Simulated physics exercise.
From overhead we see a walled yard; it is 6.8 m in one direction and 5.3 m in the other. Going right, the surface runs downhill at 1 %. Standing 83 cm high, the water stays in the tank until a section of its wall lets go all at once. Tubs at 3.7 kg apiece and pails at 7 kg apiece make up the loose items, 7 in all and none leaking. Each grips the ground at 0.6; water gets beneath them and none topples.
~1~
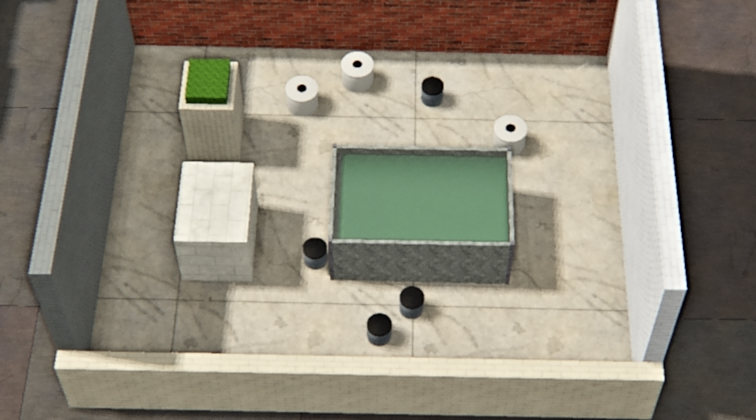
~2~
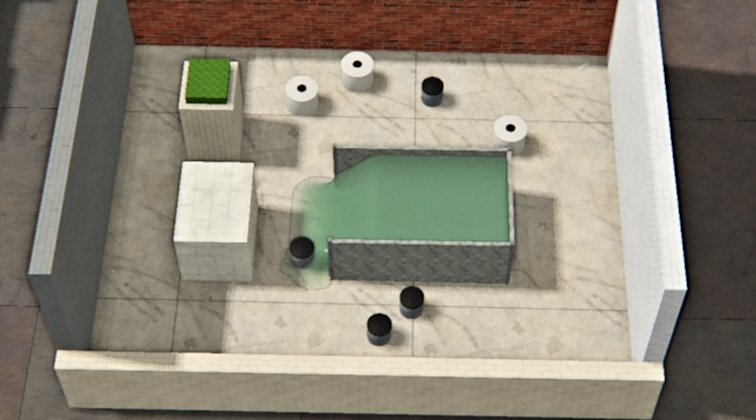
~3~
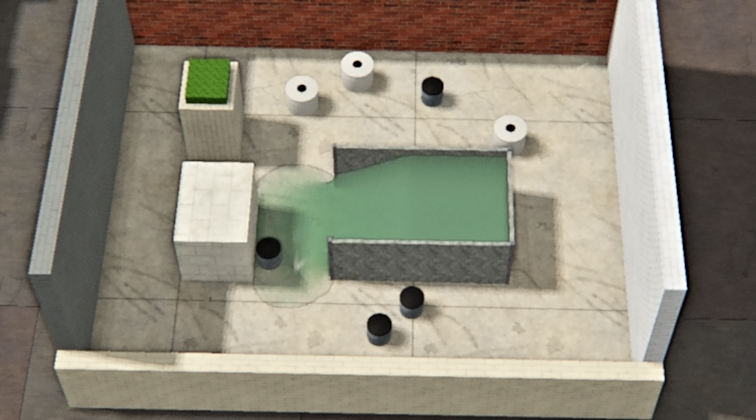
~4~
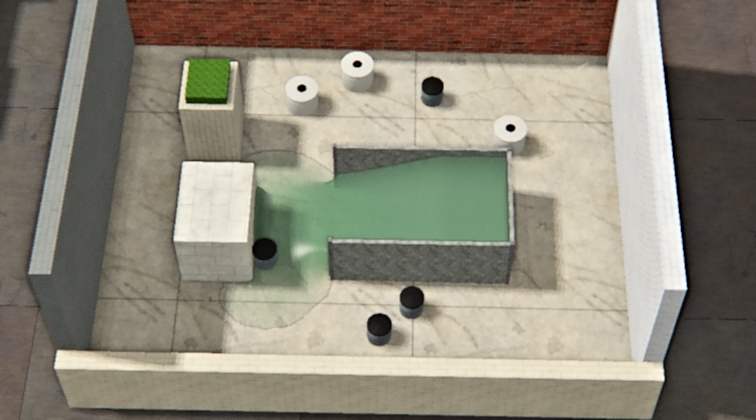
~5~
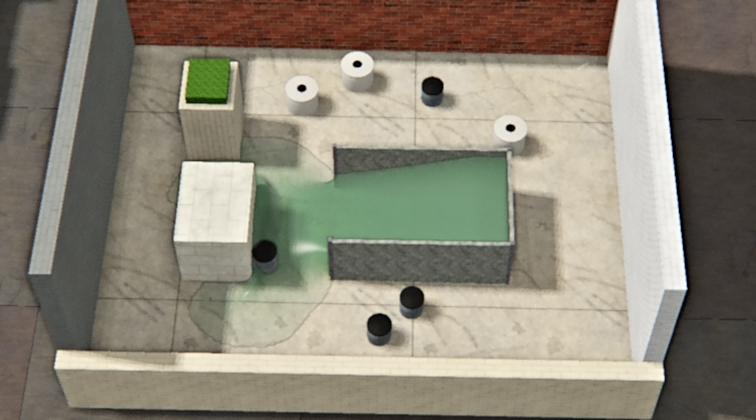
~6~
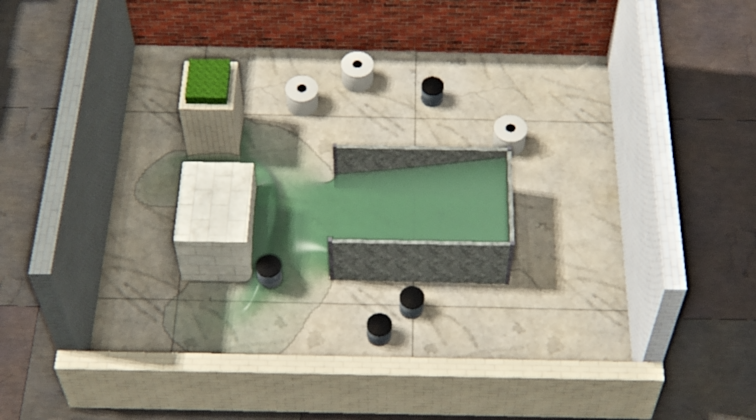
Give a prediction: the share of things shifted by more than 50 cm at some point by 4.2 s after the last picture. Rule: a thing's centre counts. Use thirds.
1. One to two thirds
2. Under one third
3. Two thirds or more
(1) One to two thirds.
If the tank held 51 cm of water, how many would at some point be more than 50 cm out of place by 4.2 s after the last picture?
In that case 3 of them.
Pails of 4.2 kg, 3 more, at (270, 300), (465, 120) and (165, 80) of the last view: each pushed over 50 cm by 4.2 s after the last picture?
Well, in turn they are above that, below that and above that.
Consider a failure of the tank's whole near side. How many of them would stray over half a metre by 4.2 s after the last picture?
In that case 3 of them.
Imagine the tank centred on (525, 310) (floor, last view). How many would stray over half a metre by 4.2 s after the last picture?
In that case the number is 5.
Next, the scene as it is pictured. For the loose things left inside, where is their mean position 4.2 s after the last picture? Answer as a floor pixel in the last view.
That lands at roughly (479, 201).
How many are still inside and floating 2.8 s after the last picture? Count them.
1 of them.
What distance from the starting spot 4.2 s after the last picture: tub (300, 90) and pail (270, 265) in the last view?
400 cm, then 350 cm.
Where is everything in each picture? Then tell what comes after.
The first frame shows a pail at (315, 248), on the bottom; a tub at (510, 128), on the bottom; water covers 3.0 m2; 0 of 7 have shifted.
The second frame shows a pail at (302, 247), on the bottom, 17 cm from its start; a tub at (510, 128) rests on the ground; 3.9 m2 under water; 1 of 7 have shifted.
The third frame shows a pail at (268, 248) rests on the ground, 59 cm from its start; a tub at (510, 128) rests on the ground; water covers 5.0 m2; 1 of 7 have shifted.
The fourth frame shows a pail at (264, 249), afloat, 64 cm from its start; a tub at (510, 128) rests on the ground; water covers 6.1 m2; 1 of 7 have shifted.
The fifth frame shows a pail at (264, 251), afloat, 65 cm from its start; a tub at (510, 128), on the bottom; 7.2 m2 under water; 1 of 7 have shifted.
The sixth frame shows a pail at (268, 266), afloat, 68 cm from its start; a tub at (510, 128), on the bottom; water covers 8.3 m2; 1 of 7 have shifted.
Then, 0.4 s after the last picture 1 of 7 are over 50 cm from their spots; 0 afloat.
Then, 1.5 s after the last picture 2 of 7 are over 50 cm from their spots; 1 afloat.
Then, 2.8 s after the last picture 3 of 7 are over 50 cm from their spots; 1 afloat.
Then, 4.2 s after the last picture 3 of 7 are over 50 cm from their spots, and 3 have been at some point; 2 afloat.
